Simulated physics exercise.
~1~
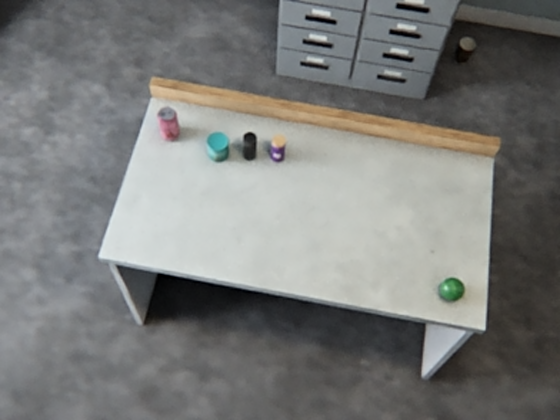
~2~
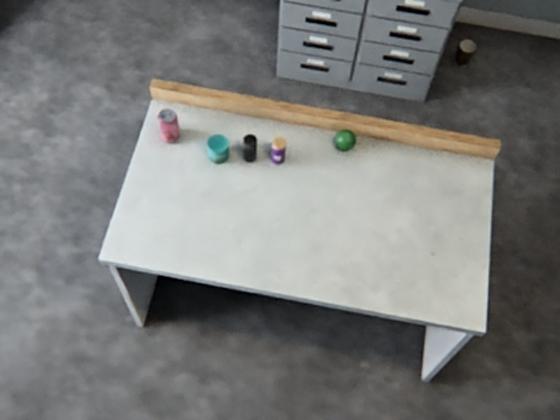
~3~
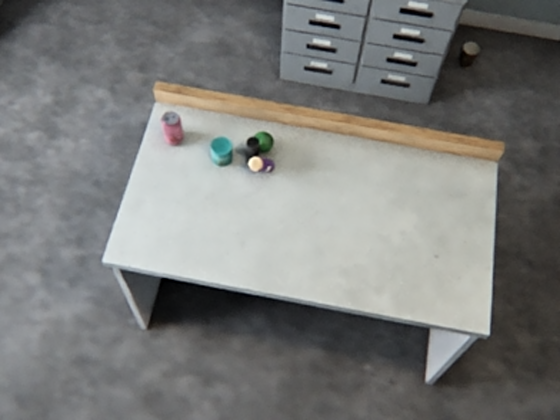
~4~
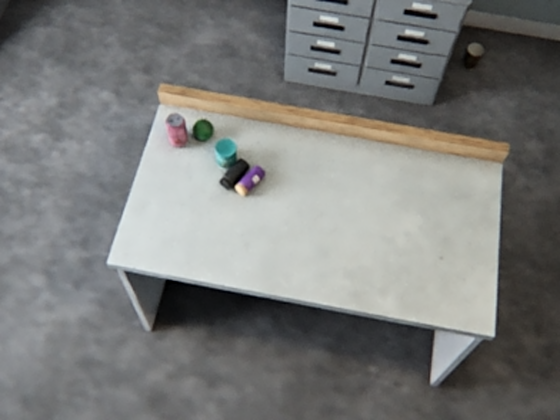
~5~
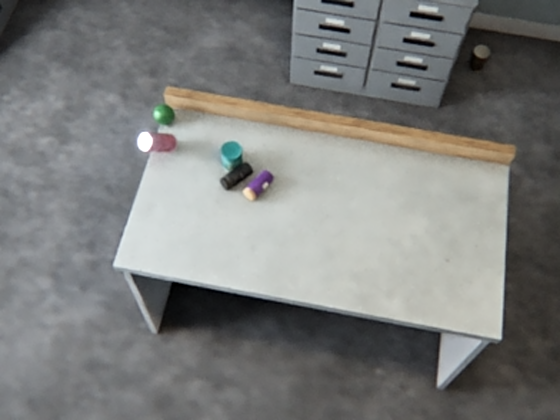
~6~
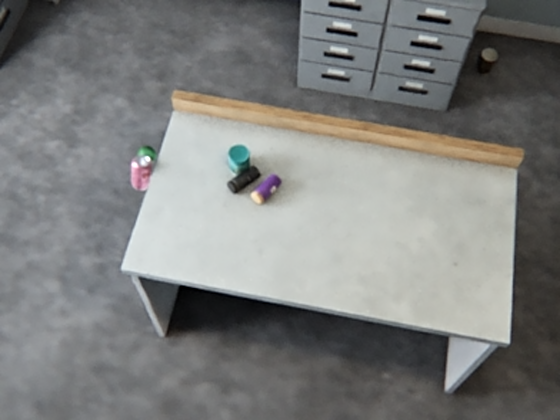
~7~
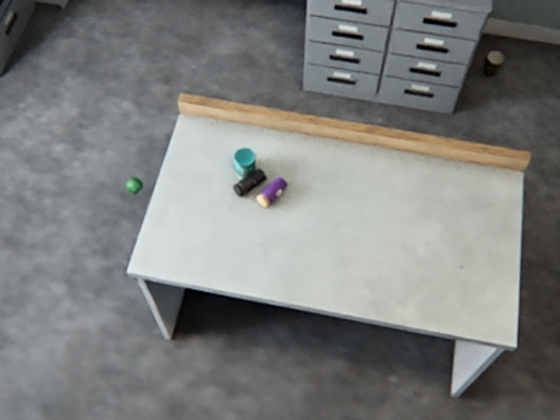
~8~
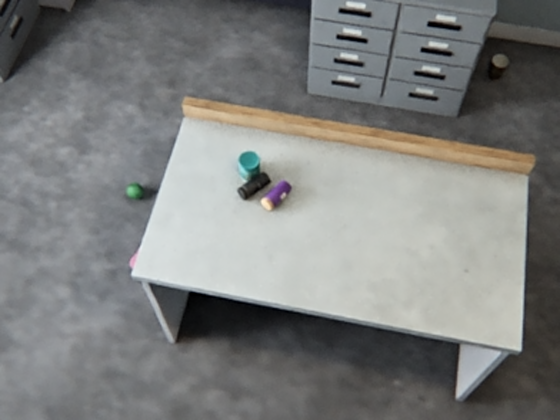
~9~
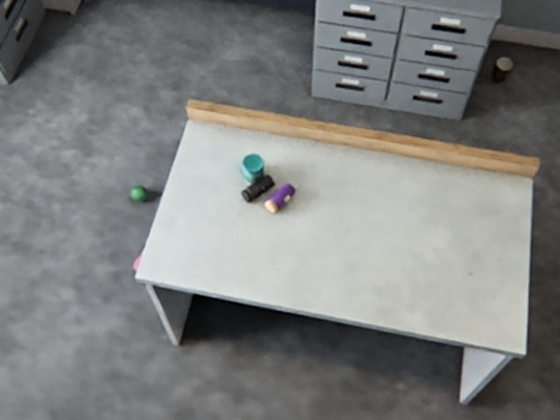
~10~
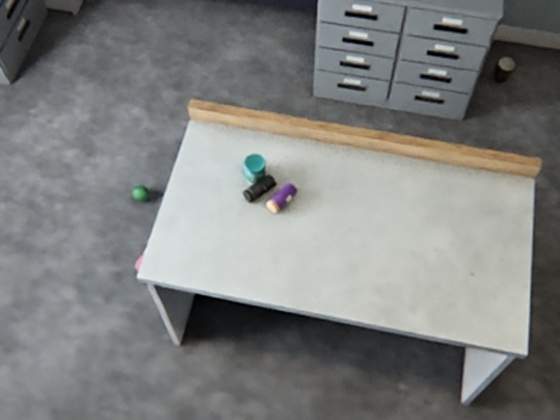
In the video, a green ball rolls across a white table, rebounds off the wooden strip along the back, knocks over a black shaker and a purple shaker, then goes off the left edge with a pink can, while a turquoise tin stays standing beside the fallen shakers.
